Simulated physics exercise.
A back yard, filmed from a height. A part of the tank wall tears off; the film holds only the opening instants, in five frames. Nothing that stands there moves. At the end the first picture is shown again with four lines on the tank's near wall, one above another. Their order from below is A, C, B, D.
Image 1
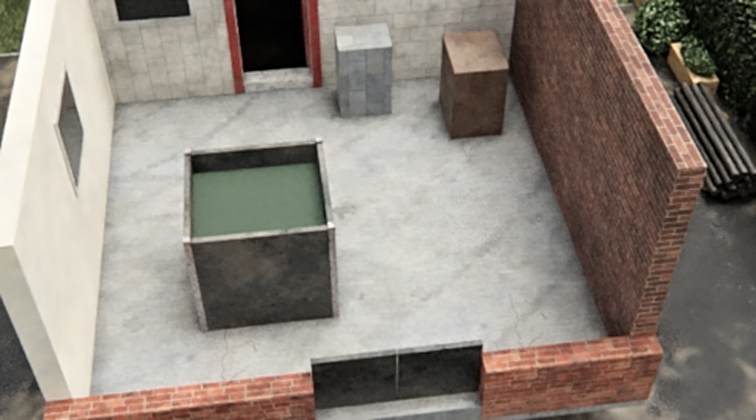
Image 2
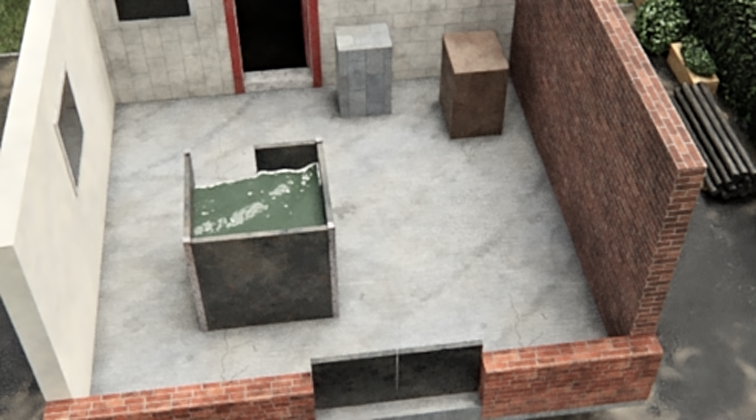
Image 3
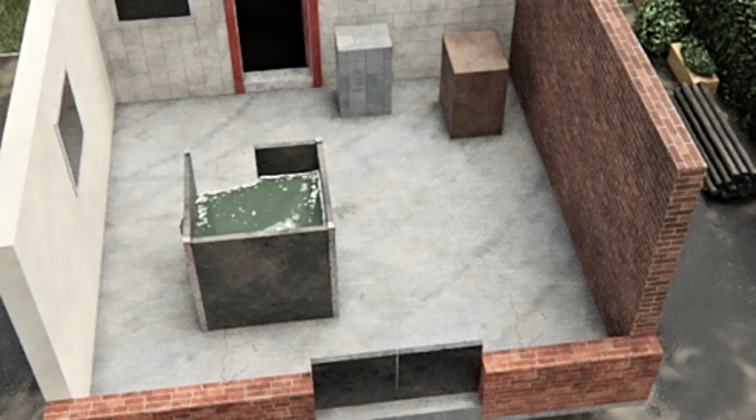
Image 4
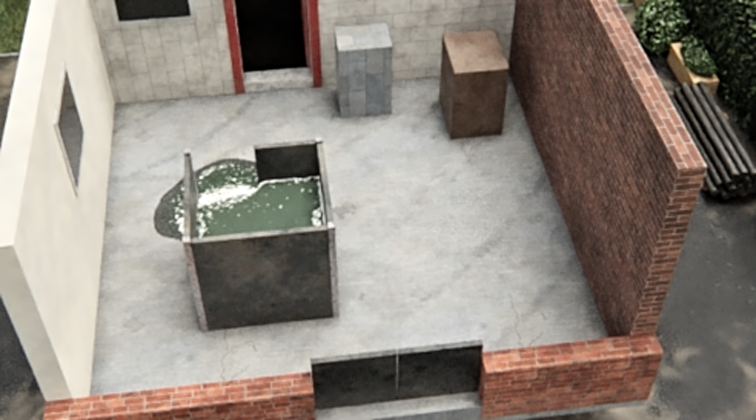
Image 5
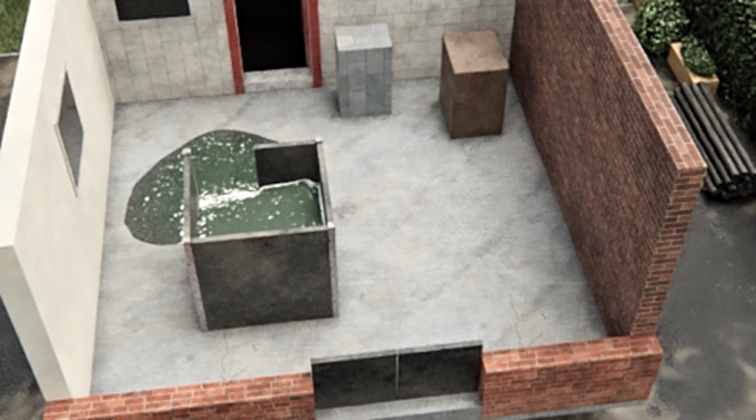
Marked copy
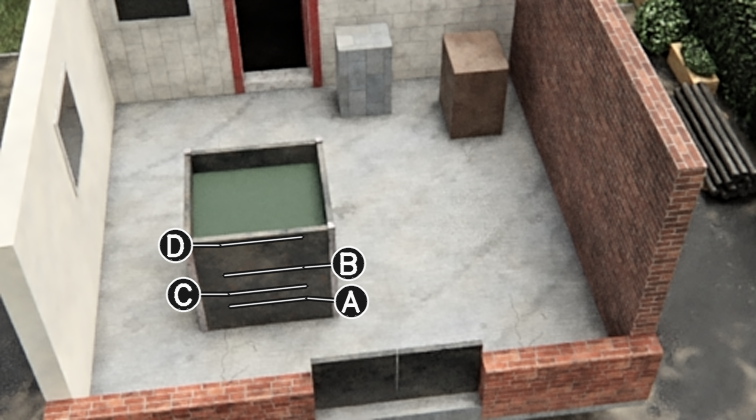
Green water in a dark open tank churns and foams as part of the tank's back wall disappears, then pours out behind it and spreads leftward across the pale ground of a walled yard with a red doorway.
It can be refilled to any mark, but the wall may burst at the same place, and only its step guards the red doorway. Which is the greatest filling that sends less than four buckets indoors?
C.
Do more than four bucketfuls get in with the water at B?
Yes, that goes wrong.
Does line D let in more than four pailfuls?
Yes, it does.
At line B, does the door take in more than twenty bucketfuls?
No, less.
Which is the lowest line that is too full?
That is line B.
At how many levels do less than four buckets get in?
Two of them.
In white, A at (268, 302); B at (264, 271); C at (267, 290); D at (260, 241); from the bottom up A, C, B, D.
With A, nothing gets over.
With B, about 8 bucketfuls get in.
With C, a splash gets over, under a bucket.
With D, dozens of bucketfuls pour in.
